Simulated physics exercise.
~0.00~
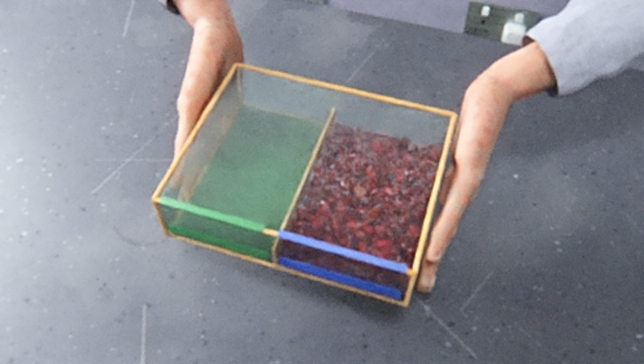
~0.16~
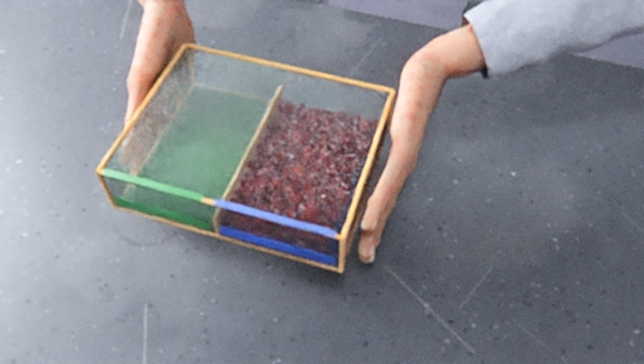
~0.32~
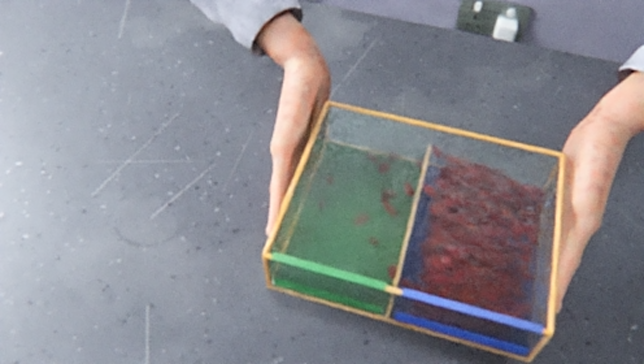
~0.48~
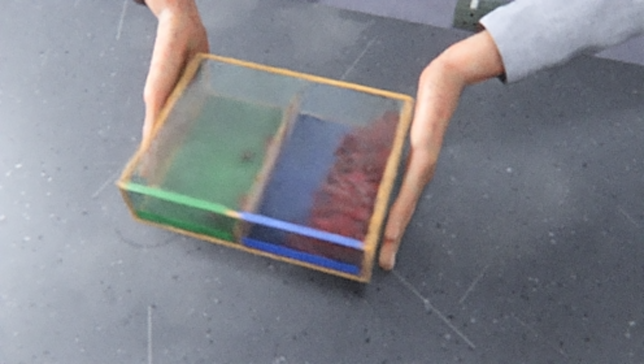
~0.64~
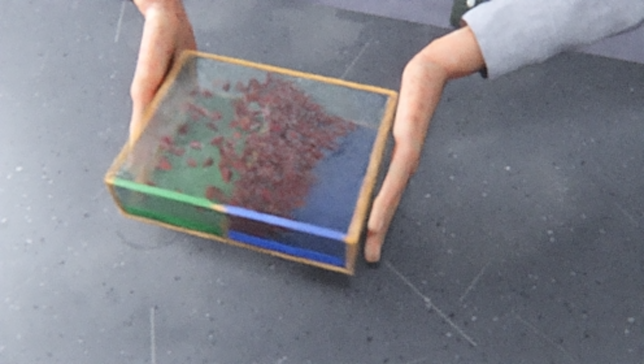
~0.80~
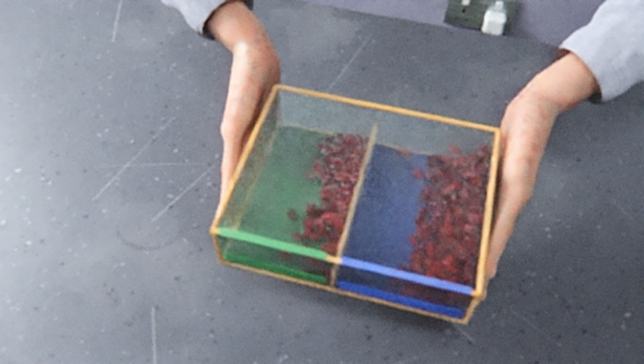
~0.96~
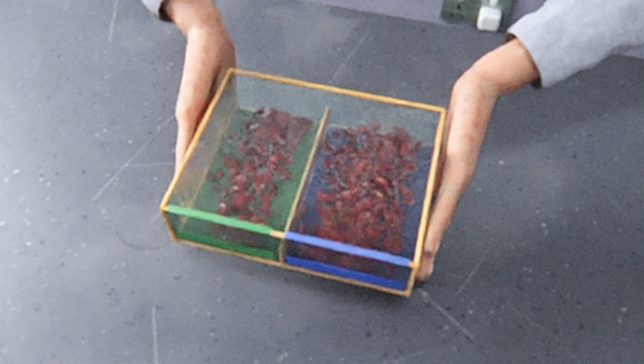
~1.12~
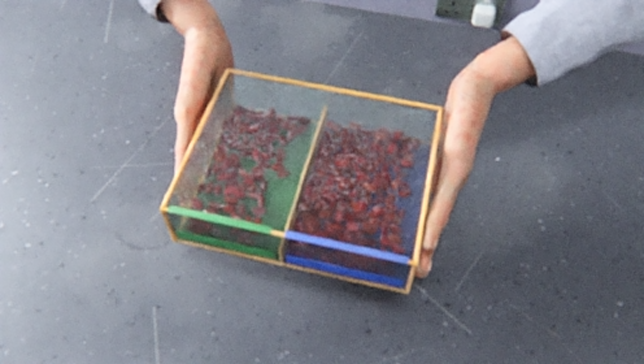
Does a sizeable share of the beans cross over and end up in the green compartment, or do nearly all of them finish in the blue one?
A sizeable share crosses over and ends up in the green compartment, while the larger part of the beans remains in the blue one.
